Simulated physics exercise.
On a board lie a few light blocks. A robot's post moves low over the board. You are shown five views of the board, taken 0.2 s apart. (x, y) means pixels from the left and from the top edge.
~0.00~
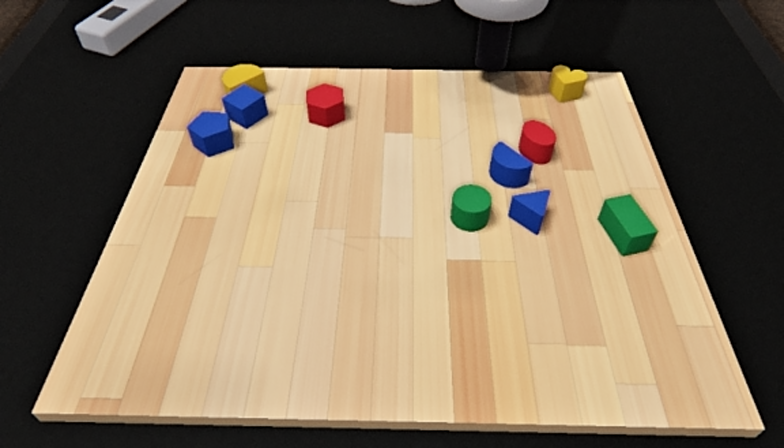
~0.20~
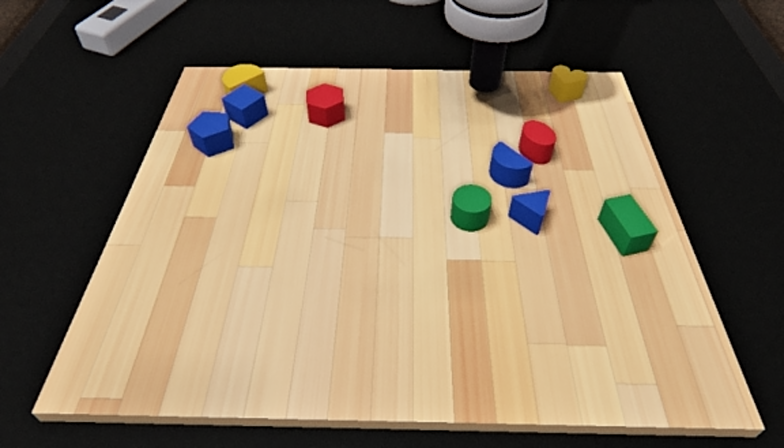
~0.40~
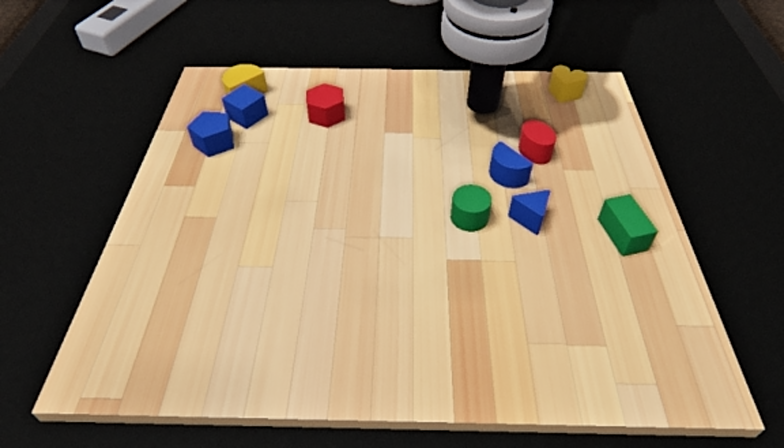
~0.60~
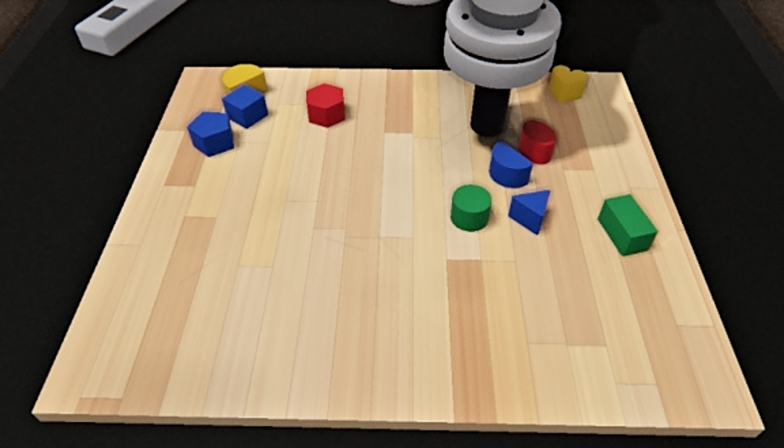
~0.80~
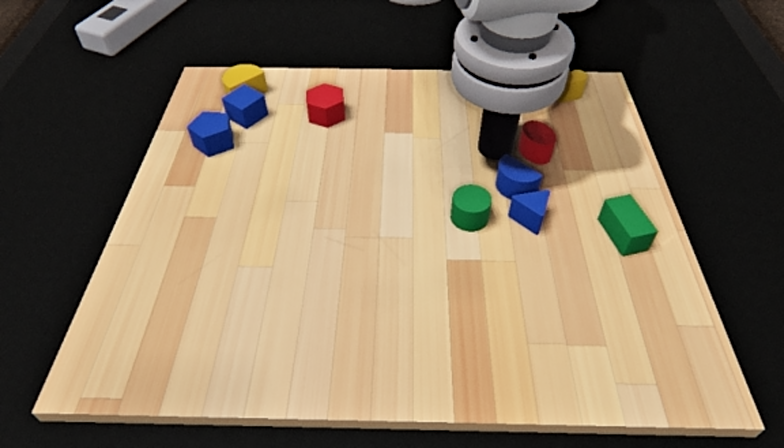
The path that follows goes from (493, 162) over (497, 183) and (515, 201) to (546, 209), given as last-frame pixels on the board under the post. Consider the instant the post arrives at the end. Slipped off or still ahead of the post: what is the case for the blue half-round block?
Once the path is finished, the blue half-round block still sits ahead of the post.
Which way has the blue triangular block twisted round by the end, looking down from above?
From above, the turn goes clockwise.
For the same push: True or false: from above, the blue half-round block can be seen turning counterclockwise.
This is true.
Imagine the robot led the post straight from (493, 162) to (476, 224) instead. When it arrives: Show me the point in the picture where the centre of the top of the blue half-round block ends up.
It will likely be found at (522, 190).
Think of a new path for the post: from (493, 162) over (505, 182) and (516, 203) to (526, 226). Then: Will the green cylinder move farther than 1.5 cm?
The answer is no.
What follows on the original path. Halfway along, post at (506, 180); blue half-round block at (542, 195), turned 40° anticlockwise; blue triangular block at (548, 216), turned 20° clockwise.
At the end, post at (550, 195); green cylinder in place; blue half-round block at (575, 209), turned 60° anticlockwise; blue triangular block at (558, 227), turned 35° clockwise.
